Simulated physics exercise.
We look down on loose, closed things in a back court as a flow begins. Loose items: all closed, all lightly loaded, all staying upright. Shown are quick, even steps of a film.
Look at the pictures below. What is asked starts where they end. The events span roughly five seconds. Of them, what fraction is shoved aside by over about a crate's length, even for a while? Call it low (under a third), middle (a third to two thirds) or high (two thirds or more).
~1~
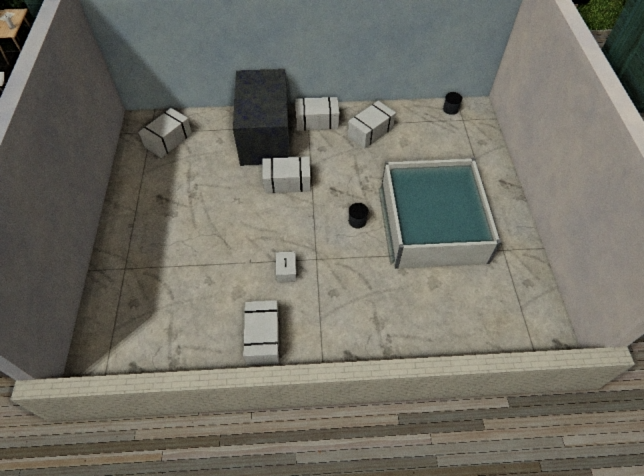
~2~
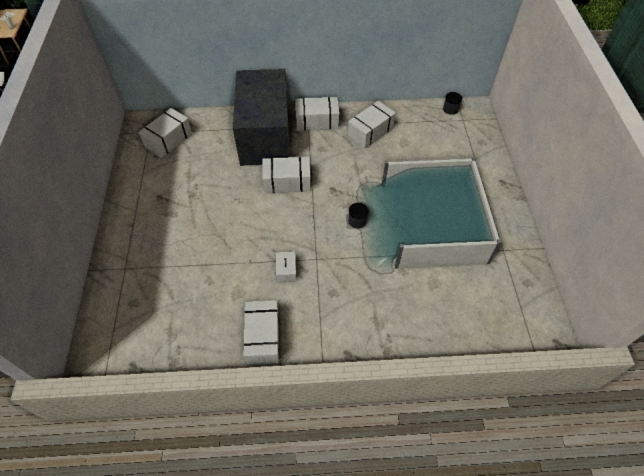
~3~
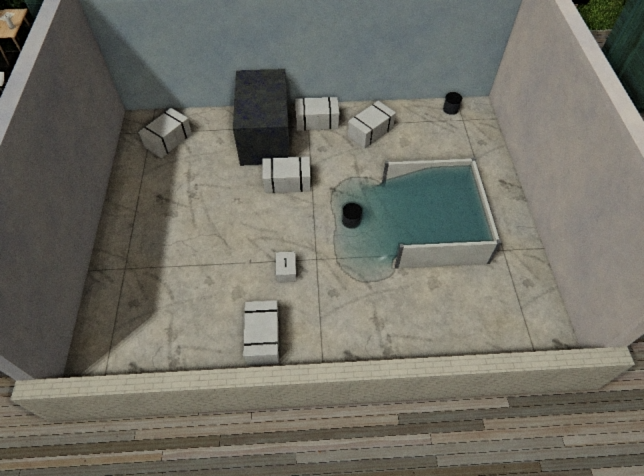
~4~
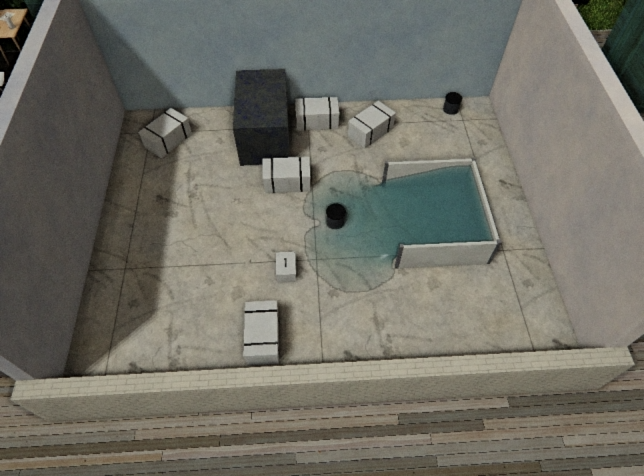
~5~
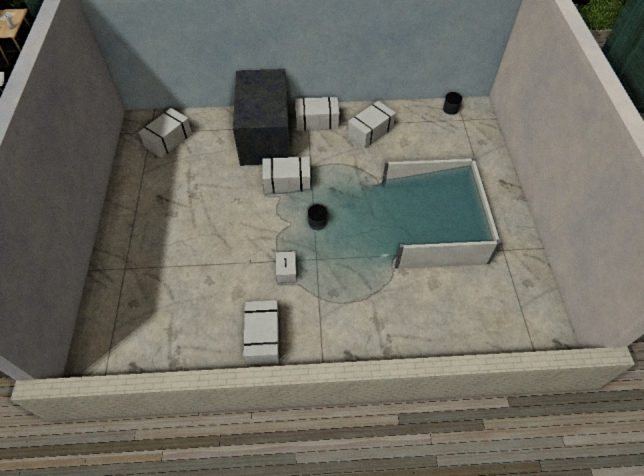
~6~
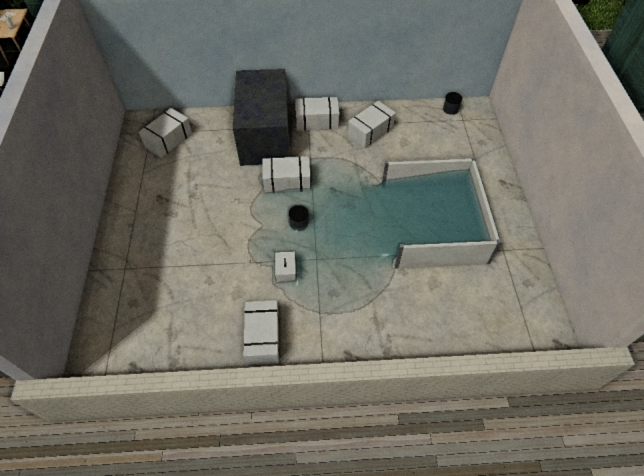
Middle.
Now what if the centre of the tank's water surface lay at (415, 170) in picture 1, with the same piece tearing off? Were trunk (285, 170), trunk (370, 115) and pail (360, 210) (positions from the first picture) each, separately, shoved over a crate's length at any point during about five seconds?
The three, one by one: Past that mark, short of that and past that mark.
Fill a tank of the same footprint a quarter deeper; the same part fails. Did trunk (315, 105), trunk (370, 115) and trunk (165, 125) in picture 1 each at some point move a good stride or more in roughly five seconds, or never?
Object 1: Passed the mark. Object 2: Stayed below the mark. Object 3: Passed the mark.
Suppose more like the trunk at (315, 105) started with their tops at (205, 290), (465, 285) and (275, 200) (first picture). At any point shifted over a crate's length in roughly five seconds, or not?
So, in order, the copies go a long way, nowhere much, a long way.
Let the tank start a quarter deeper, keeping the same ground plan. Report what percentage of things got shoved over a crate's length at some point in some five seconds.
Estimate: Around 80 in a hundred.
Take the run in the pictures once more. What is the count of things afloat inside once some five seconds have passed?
It comes to 3.
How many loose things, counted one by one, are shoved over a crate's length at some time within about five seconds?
So, 5 of them.
A moment on, 1 of 8 are well off their spots; 0 afloat.
Next, 4 of 8 are well off their spots; 2 afloat.
Later, 4 of 8 are well off their spots; 3 afloat.
In the end, 5 of 8 are well off their spots, and 5 have been at some point; 3 afloat.
